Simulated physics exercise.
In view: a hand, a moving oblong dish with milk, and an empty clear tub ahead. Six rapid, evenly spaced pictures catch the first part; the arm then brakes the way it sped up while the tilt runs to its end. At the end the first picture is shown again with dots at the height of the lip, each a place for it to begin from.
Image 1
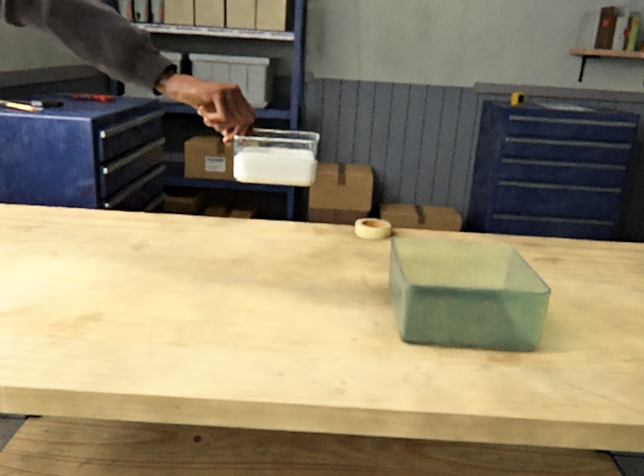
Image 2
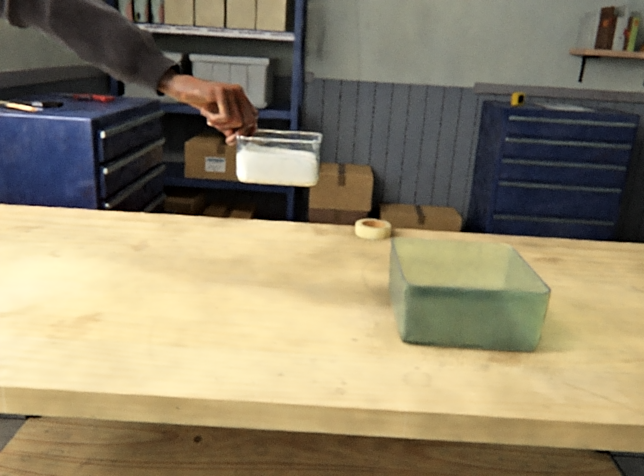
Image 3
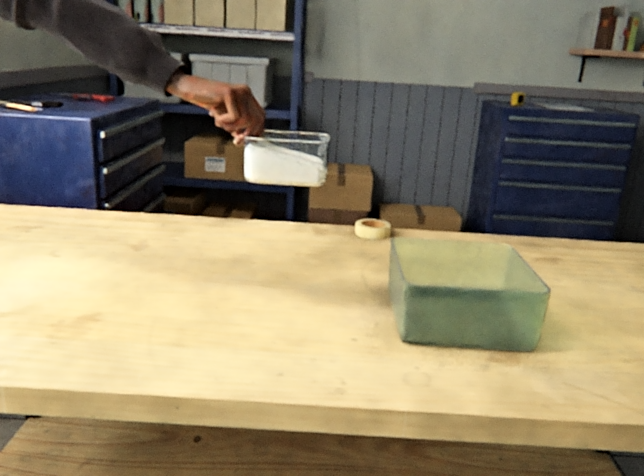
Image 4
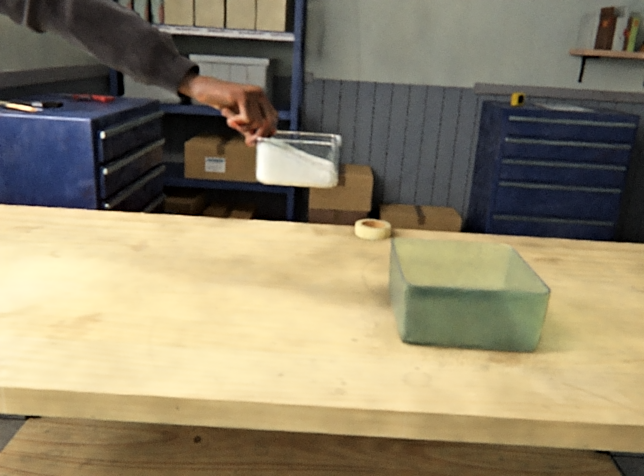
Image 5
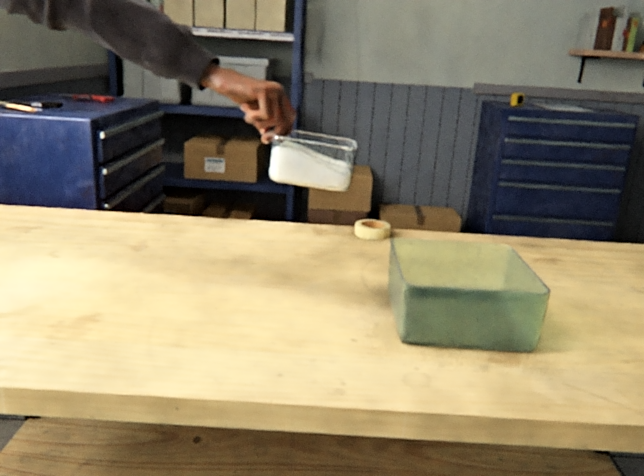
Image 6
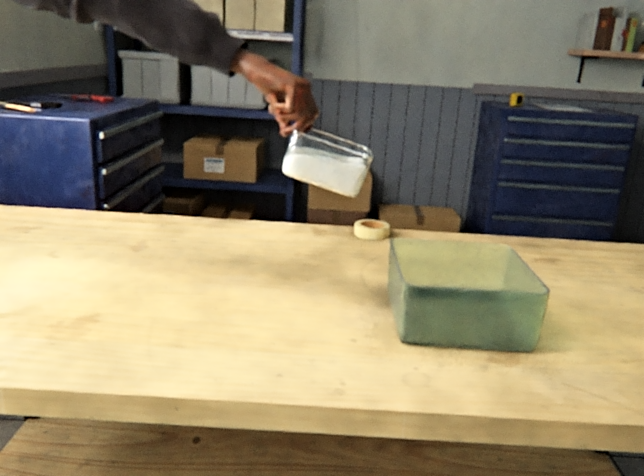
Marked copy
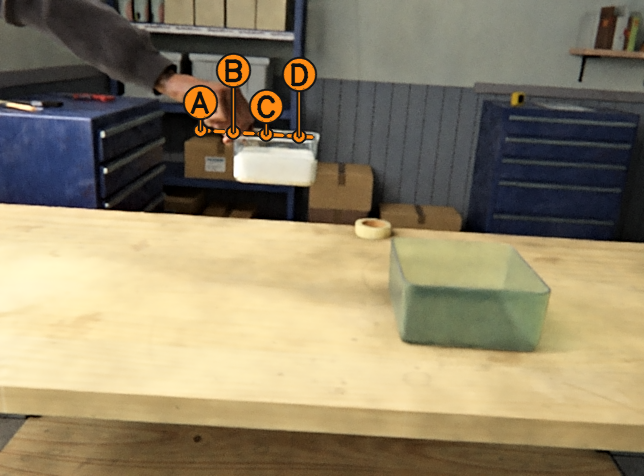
Hand carrying a clear oblong dish of milk rightward above a wooden workbench, then tilting it slightly near an empty tub.
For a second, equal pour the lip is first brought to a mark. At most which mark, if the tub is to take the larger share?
Spot D just does it.
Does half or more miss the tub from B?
Yes, that goes wrong.
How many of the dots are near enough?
One.
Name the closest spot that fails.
That is spot C.
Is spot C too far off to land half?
Yes.
In orange, A at (200, 130); B at (233, 132); C at (266, 134); D at (299, 136).
Choosing A, about 0 % lands in the tub, 100 % falls short.
Choosing B, about 0 % lands in the tub, 99 % falls short.
Choosing C, about 26 % lands in the tub, 72 % falls short.
Choosing D, about 64 % lands in the tub, 32 % falls short and 4 % goes beside or beyond.
